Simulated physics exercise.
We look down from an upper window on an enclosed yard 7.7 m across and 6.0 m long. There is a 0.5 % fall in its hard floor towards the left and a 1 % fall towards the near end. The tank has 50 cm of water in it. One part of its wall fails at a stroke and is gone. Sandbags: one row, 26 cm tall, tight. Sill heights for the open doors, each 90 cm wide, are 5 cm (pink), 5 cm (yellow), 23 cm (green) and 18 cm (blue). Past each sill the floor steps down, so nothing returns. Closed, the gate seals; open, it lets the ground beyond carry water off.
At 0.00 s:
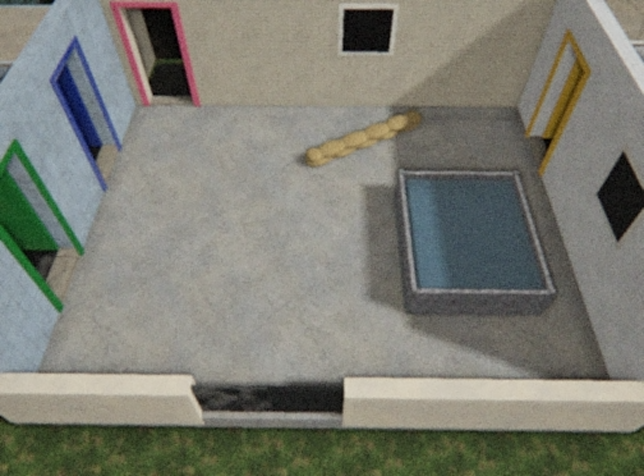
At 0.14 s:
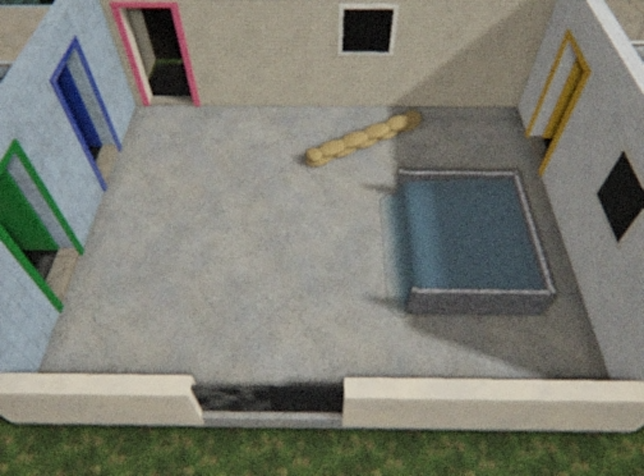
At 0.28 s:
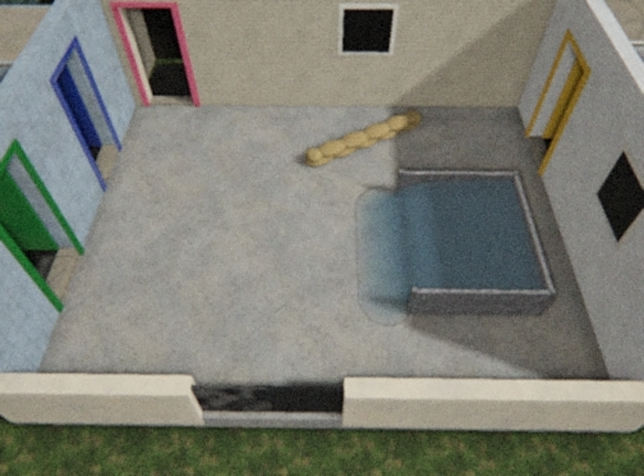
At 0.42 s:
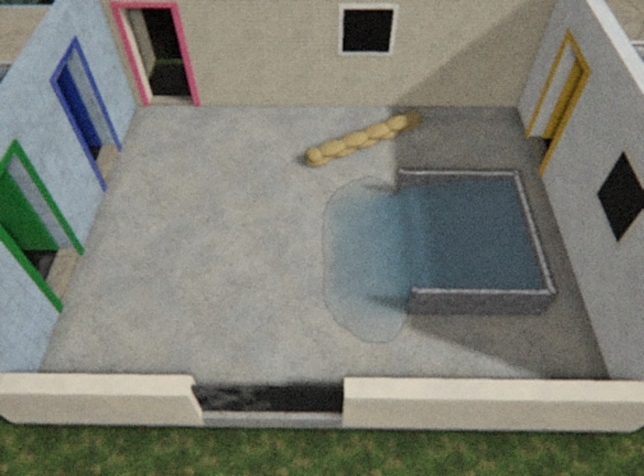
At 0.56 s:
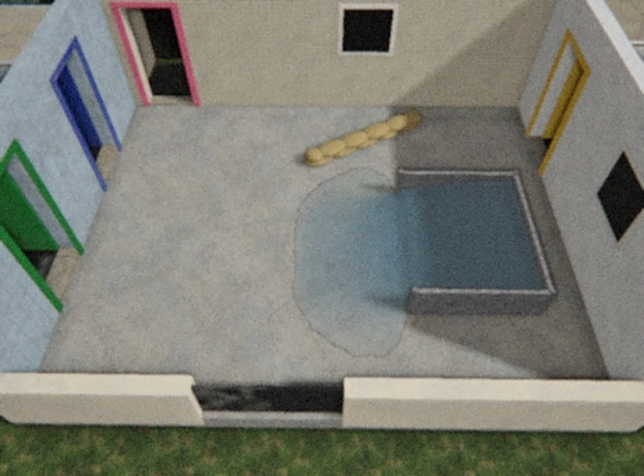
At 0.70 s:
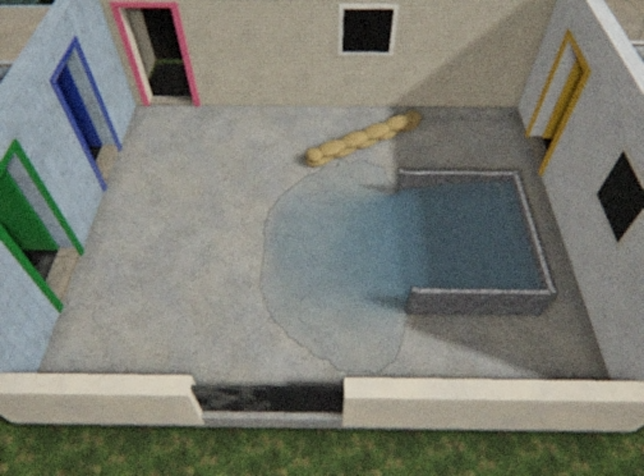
Water poured out of the square tank on the right once its left side was suddenly gone, and spread leftward across the gray yard floor in a widening, rounded sheet below the braided, tan object.
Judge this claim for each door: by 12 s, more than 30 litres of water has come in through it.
Result: At the pink door the water let in will surpass the limit, at the yellow door the water let in will remain short of the limit, at the green door the water let in will remain short of the limit, at the blue door the water let in will remain short of the limit.
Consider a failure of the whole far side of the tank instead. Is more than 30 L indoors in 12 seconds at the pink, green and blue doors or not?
Then it goes pink fine, green fine, blue fine.
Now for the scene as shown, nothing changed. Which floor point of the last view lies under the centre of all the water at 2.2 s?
About (317, 254).
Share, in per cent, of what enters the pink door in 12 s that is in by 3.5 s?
Roughly 0 percent is in by then.
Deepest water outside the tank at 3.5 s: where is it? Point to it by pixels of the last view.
Near (30, 397).
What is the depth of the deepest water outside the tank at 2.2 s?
Some 22 cm deep.
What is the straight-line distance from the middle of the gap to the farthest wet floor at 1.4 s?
About 4.2 m.
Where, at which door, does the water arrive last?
It's the yellow door that comes last.
After 1.4 s water covers 35 % of the floor and is deepest (20 cm) near (393, 283); pink door not reached, yellow door not reached, green door not reached, blue door not reached.
After 2.2 s water covers 50 % of the floor and is deepest (22 cm) near (80, 261); pink door not reached, yellow door not reached, green door 21 cm at the sill, 0 L in, blue door not reached.
After 3.5 s water covers 60 % of the floor and is deepest (30 cm) near (30, 397); pink door 3 cm at the sill, 0 L in, yellow door not reached, green door 17 cm at the sill, 0 L in, blue door 16 cm at the sill, 0 L in.
After 7.0 s water covers 65 % of the floor and is deepest (10 cm) near (30, 397); pink door 7 cm at the sill, 52 L in, yellow door not reached, green door 9 cm at the sill, 0 L in, blue door 8 cm at the sill, 0 L in.
After 12.0 s water covers 90 % of the floor and is deepest (9 cm) near (30, 397); pink door 3 cm at the sill, 63 L in, yellow door 2 cm at the sill, 0 L in, green door 7 cm at the sill, 0 L in, blue door 5 cm at the sill, 0 L in.
